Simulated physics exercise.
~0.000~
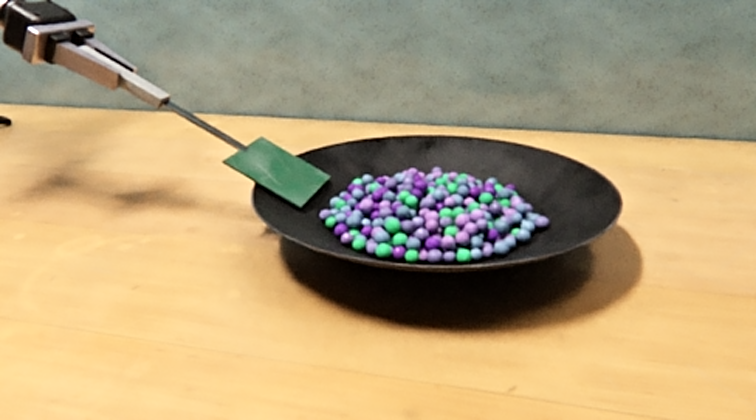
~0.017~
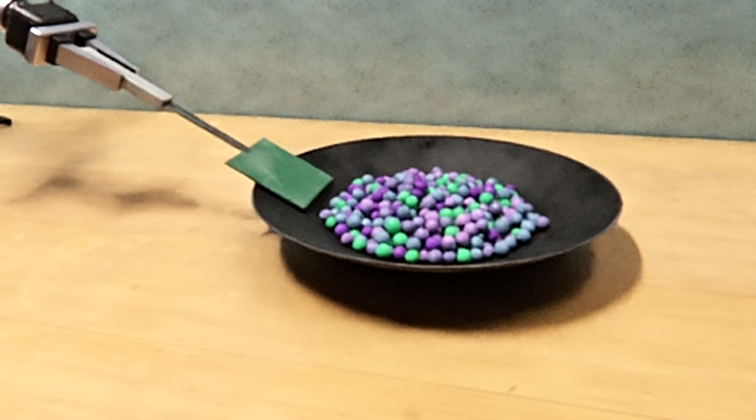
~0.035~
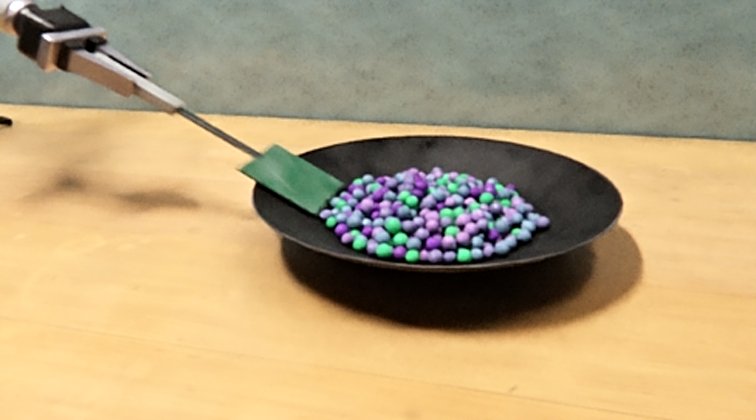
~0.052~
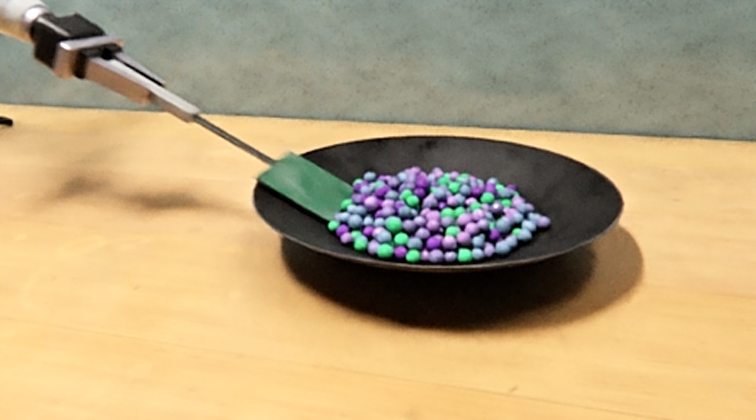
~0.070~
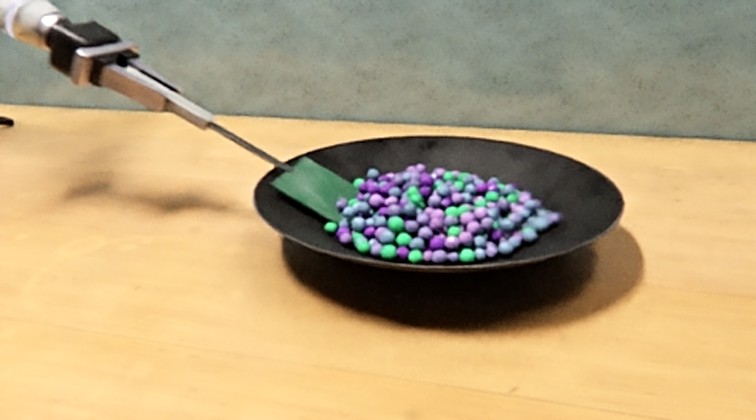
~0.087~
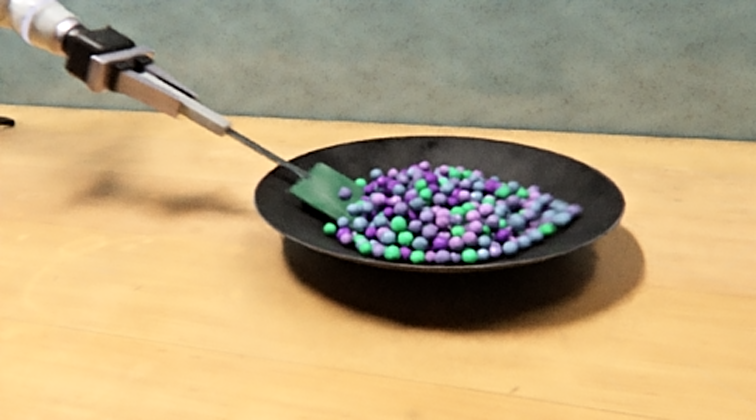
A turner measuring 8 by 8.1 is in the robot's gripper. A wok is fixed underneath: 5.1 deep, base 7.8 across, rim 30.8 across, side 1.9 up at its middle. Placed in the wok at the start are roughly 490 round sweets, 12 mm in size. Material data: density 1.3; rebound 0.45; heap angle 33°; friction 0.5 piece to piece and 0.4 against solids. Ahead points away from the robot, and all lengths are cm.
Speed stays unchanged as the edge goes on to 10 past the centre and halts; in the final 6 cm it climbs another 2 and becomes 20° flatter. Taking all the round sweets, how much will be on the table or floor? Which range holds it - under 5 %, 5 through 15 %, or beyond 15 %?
The range beyond 15 % holds it.
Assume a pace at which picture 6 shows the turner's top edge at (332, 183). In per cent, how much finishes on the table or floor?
Share: Roughly 40 %.
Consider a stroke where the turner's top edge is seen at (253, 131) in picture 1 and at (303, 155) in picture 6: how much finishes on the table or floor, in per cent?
Roughly 20 percent ends up there.
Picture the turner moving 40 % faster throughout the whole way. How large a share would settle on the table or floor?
In that case, close to 45 per cent.
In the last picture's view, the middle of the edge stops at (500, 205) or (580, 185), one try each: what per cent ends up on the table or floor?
Respectively some 5 and 45 percent end on the table or floor.
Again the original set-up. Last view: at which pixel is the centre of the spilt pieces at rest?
About (728, 260).
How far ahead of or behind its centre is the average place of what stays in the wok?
4.5 cm ahead.
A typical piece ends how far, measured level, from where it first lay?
I'd guess close to 9 centimetres.
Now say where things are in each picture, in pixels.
In the first frame, turner top edge at (243, 148), sloping 28°; upper third of the load around (431, 201), from x 325 to 540, top at y 175; 492 in the wok.
In the second frame, turner top edge at (245, 150), sloping 28°; upper third of the load around (432, 201), from x 325 to 540, top at y 175.
In the third frame, turner top edge at (257, 156), sloping 28°; upper third of the load around (432, 201), from x 325 to 545, top at y 175.
In the fourth frame, turner top edge at (273, 163), sloping 28°; upper third of the load around (430, 200), from x 335 to 545, top at y 175.
In the fifth frame, turner top edge at (289, 171), sloping 28°; upper third of the load around (434, 199), from x 330 to 555, top at y 170.
In the sixth frame, turner top edge at (305, 176), sloping 28°; upper third of the load around (441, 197), from x 330 to 575, top at y 165; 492 in the wok.
After 0.15 s, sloping 28°, highest piece 6 above the table; 492 in the wok.
After 0.21 s, sloping 23°, highest piece 7 above the table; 487 in the wok, 5 on the blade or in flight.
After 0.44 s, sloping 8°, highest piece 8 above the table; 341 in the wok, 142 on the table or floor, 9 on the blade or in flight.
After 1.49 s, sloping 8°, highest piece 6 above the table; 335 in the wok, 157 on the table or floor.
At rest, 335 in the wok, 157 on the table or floor. That is 32 % on the table or floor.
